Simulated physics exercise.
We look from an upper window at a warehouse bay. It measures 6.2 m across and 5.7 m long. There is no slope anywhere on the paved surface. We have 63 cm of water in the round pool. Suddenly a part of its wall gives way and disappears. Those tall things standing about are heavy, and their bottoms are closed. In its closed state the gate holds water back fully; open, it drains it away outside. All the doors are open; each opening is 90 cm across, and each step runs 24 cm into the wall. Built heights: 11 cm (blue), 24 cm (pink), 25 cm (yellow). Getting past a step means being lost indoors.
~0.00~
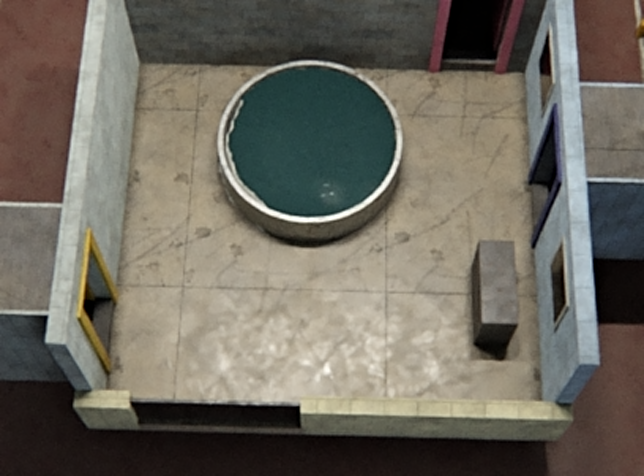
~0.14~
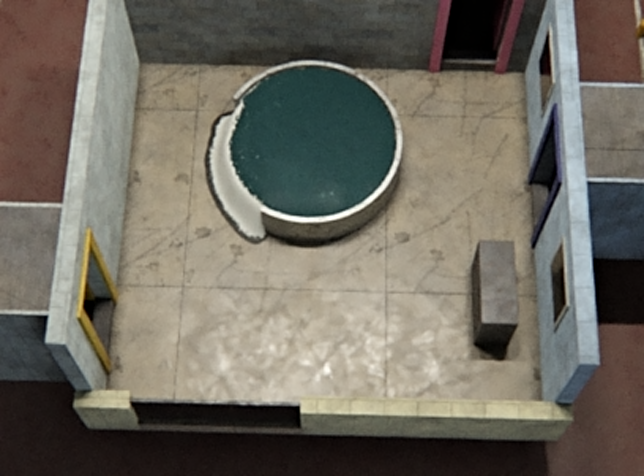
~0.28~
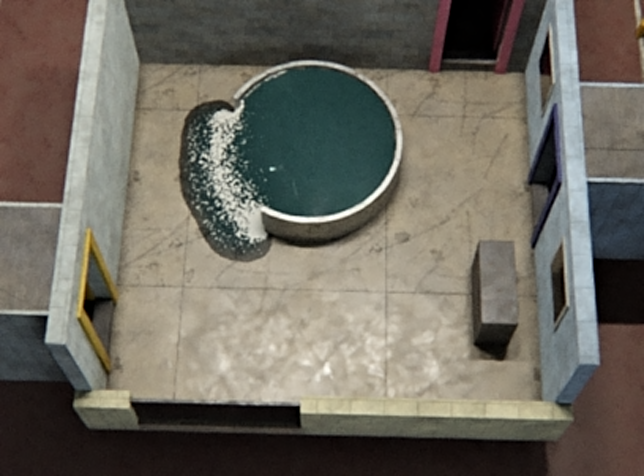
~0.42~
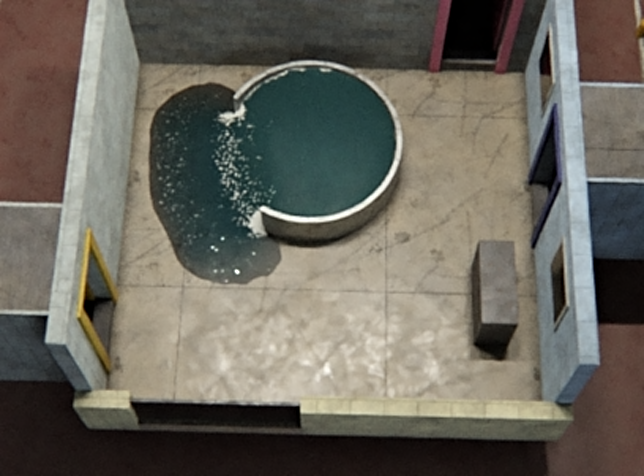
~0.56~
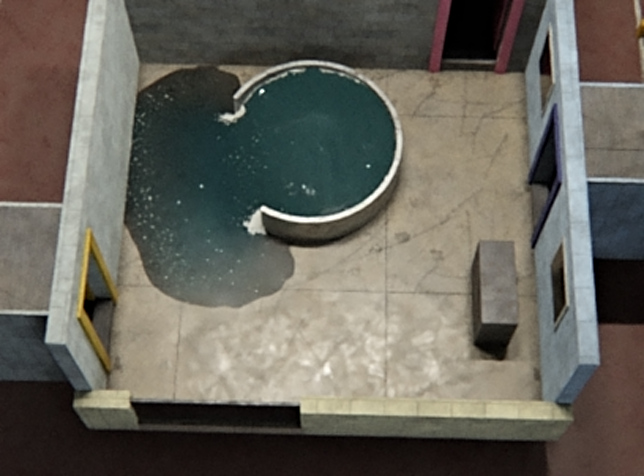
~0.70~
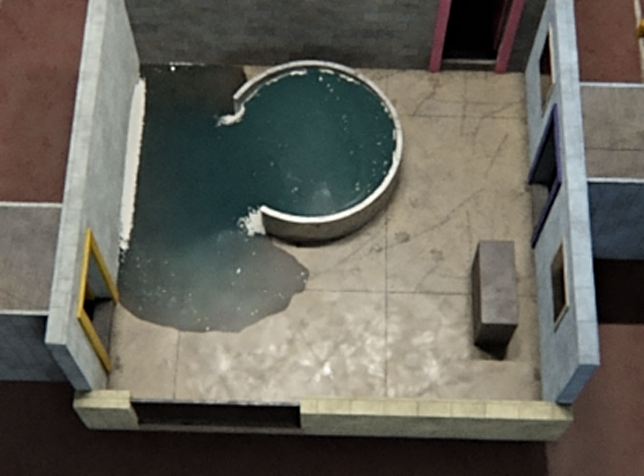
Dark green water poured out through a gap that opened in the left side of a round pool's wall, spreading across the pale floor to the left wall and then toward the front.
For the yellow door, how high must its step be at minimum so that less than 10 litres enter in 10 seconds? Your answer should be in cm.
It must be at least about 20 cm.
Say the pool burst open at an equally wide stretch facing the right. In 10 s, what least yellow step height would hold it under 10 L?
That way, roughly 14.0 cm.
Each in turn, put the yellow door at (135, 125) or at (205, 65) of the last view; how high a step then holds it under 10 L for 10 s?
In turn: About 33 cm, about 21 cm.
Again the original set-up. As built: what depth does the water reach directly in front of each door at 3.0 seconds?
Blue door: 0 cm; pink door: 0 cm; yellow door: 16 cm.
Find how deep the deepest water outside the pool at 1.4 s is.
Roughly 46 cm.
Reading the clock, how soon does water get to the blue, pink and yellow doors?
Blue 5.0 s, pink 3.4 s, yellow 0.9 s.
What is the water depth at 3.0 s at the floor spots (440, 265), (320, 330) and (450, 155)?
In that order: 0, 4 and 0 cm.
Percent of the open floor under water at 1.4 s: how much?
About 30 per cent.
After 1.4 s water covers 30 % of the floor, deepest (46 cm) near (139, 190); 16 cm at the yellow door, 0 litres in over its 25 cm step.
After 3.0 s water covers 45 % of the floor, deepest (40 cm) near (106, 394); 16 cm at the yellow door, 0 litres in over its 25 cm step.
After 10.0 s water covers 100 % of the floor, deepest (16 cm) near (421, 95); 10 cm at the yellow door, 2 litres in over its 25 cm step.
At the yellow door as built, the water arrived by 0.9 s and peaked near 21 cm at 4.0 s.
With a step of 17.5 cm, 21 litres would have come in within the 10 s; with 24 cm, 3 litres. So under 10 litres takes about 20 cm.
